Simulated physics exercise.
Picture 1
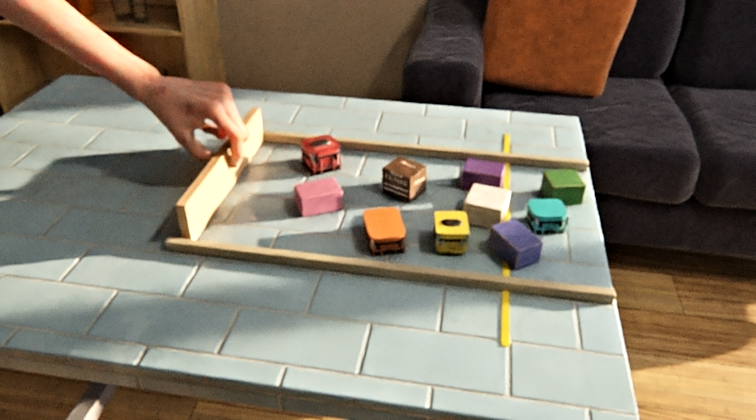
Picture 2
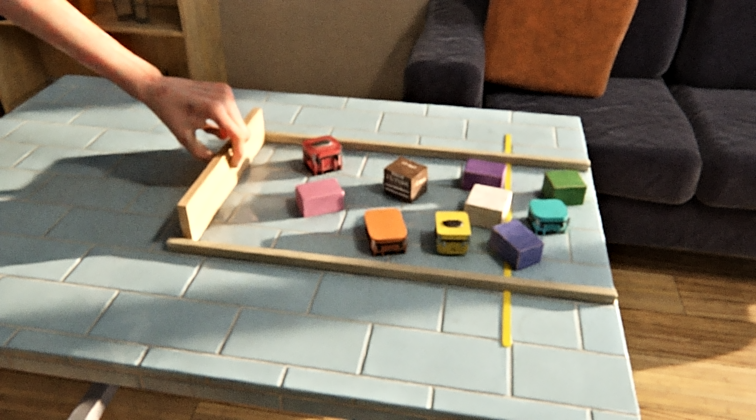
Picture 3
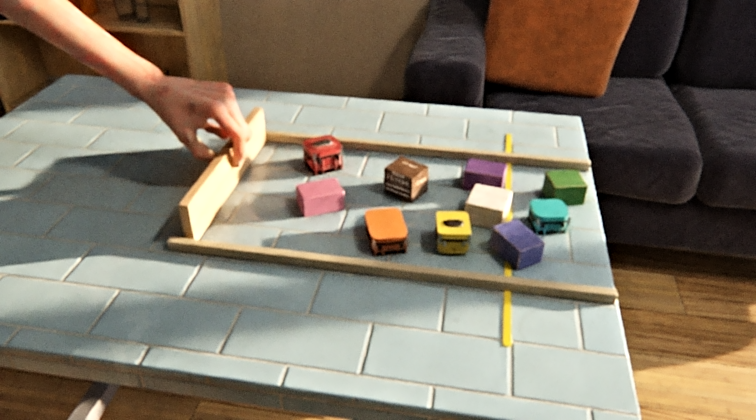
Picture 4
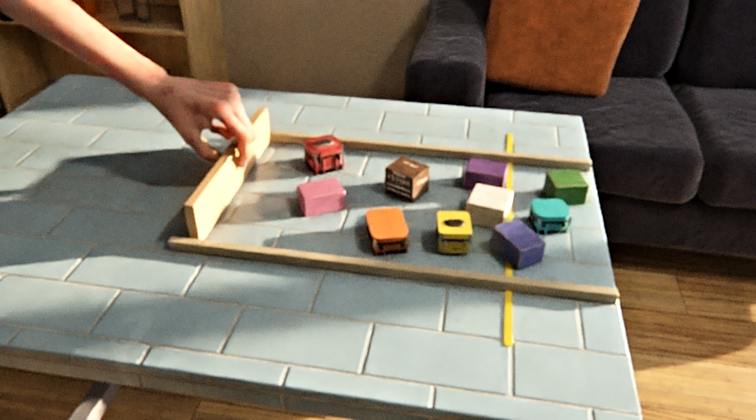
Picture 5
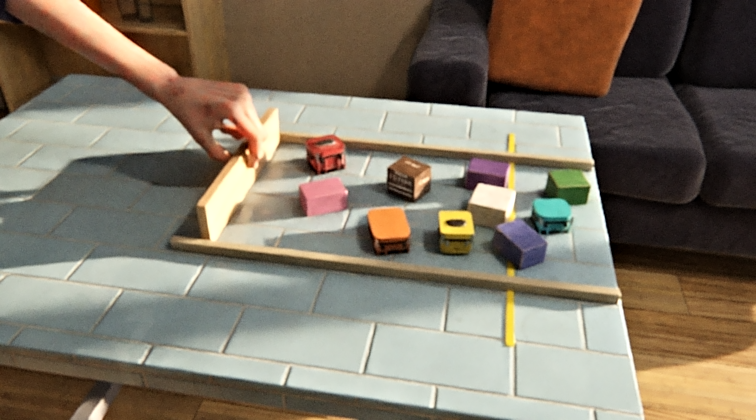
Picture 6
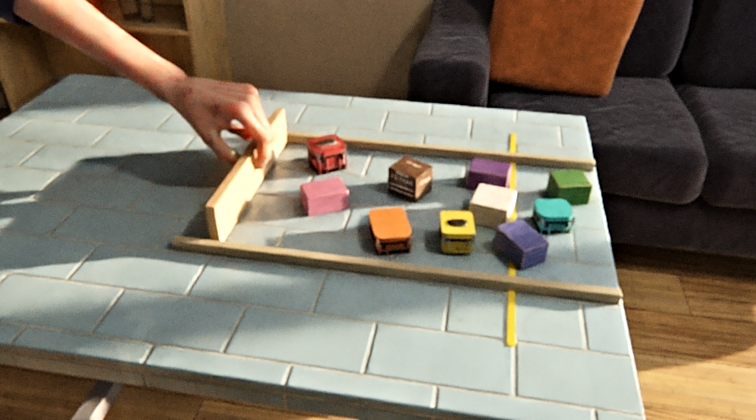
The video shows a hand holding a wooden board upright behind ten small colorful blocks and cases scattered between two rails on a tiled tabletop, then sliding the board slightly to the right while the objects stay in place.
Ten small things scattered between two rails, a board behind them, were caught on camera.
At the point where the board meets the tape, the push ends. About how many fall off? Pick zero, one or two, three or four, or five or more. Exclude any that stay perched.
One or two fall off.
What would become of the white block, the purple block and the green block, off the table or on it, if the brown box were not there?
White block still up; purple block still up; green block down.
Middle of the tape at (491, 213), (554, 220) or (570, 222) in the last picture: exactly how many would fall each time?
So, one try after another, the floor gets 0, then 6, then 6.
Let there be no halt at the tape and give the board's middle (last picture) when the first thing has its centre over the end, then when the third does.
At (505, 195) for the first, at (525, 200) for the third.
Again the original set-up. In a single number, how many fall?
It is 2, no more and no fewer.
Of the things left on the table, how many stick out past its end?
The total here is 1.
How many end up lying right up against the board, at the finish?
It touches 4.
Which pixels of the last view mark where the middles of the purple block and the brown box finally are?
(569, 184) and (530, 202), approximately.
Soon after, none off yet; green block at rest near (569, 188); turquoise case at rest near (552, 217); blue block at rest near (521, 244).
Then, none off yet; green block at rest near (570, 188); turquoise case moved a little near (570, 216); blue block moved about its own width near (567, 256).
At rest, the number that fall off is one or two; fallen, turquoise case and green block.
